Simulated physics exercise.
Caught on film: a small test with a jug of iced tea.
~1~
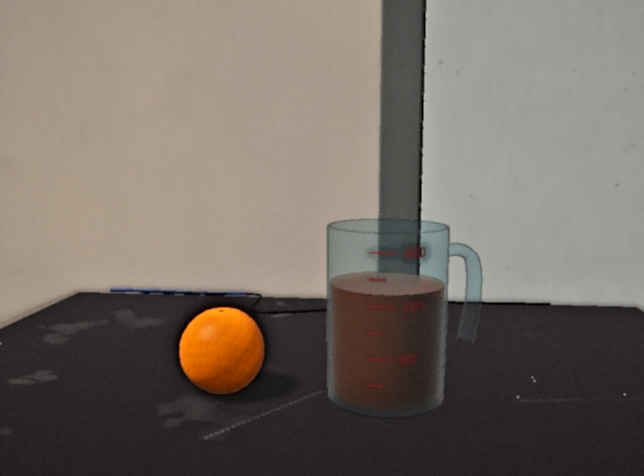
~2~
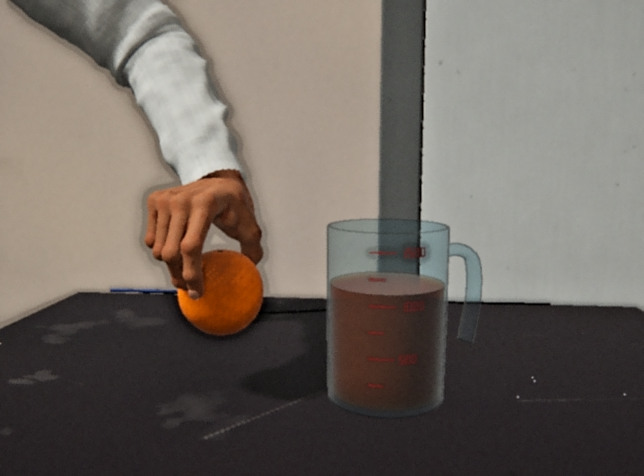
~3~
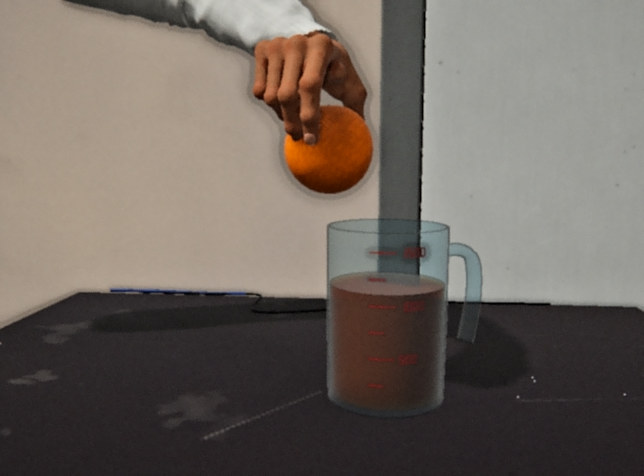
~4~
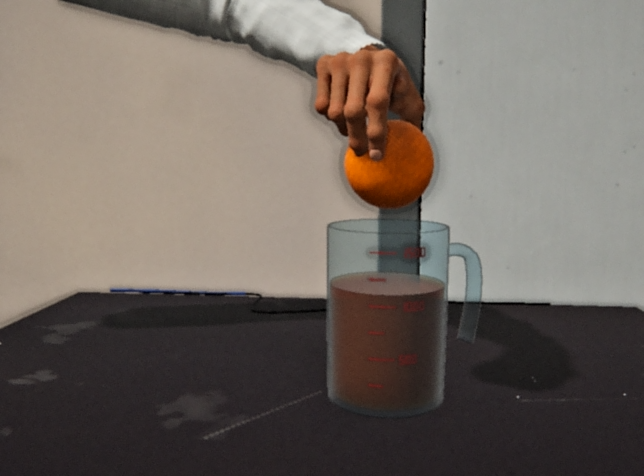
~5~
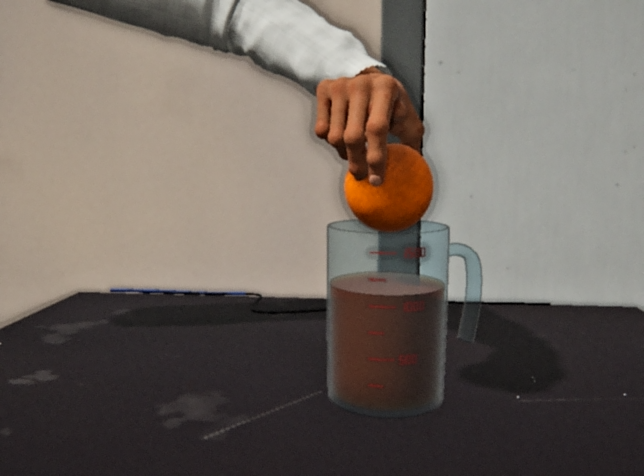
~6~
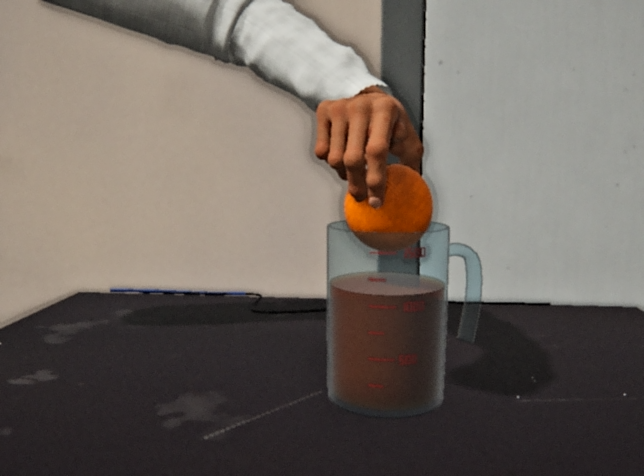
On a dark tabletop against a beige wall with a grey strip and a pale panel at right, seen from the front by a still camera, an orange sits left of a clear, handled jug about two thirds full of brown liquid. A hand in a white sleeve grasps the orange from above. It lifts it, carries it right over the jug, and lowers it partly inside the rim, above the surface.
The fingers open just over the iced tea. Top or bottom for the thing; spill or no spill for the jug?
In the iced tea it bobs on top. The jug keeps it all in.
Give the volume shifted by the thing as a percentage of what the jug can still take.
Roughly 50 per cent.
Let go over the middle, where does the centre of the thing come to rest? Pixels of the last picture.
Near (387, 278).
Soon after, the orange enters the iced tea; the jug is about three quarters full.
Later, the orange comes up again; the jug is about three quarters full.
In the end, the orange floats; the jug is about three quarters full; nothing is spilt.
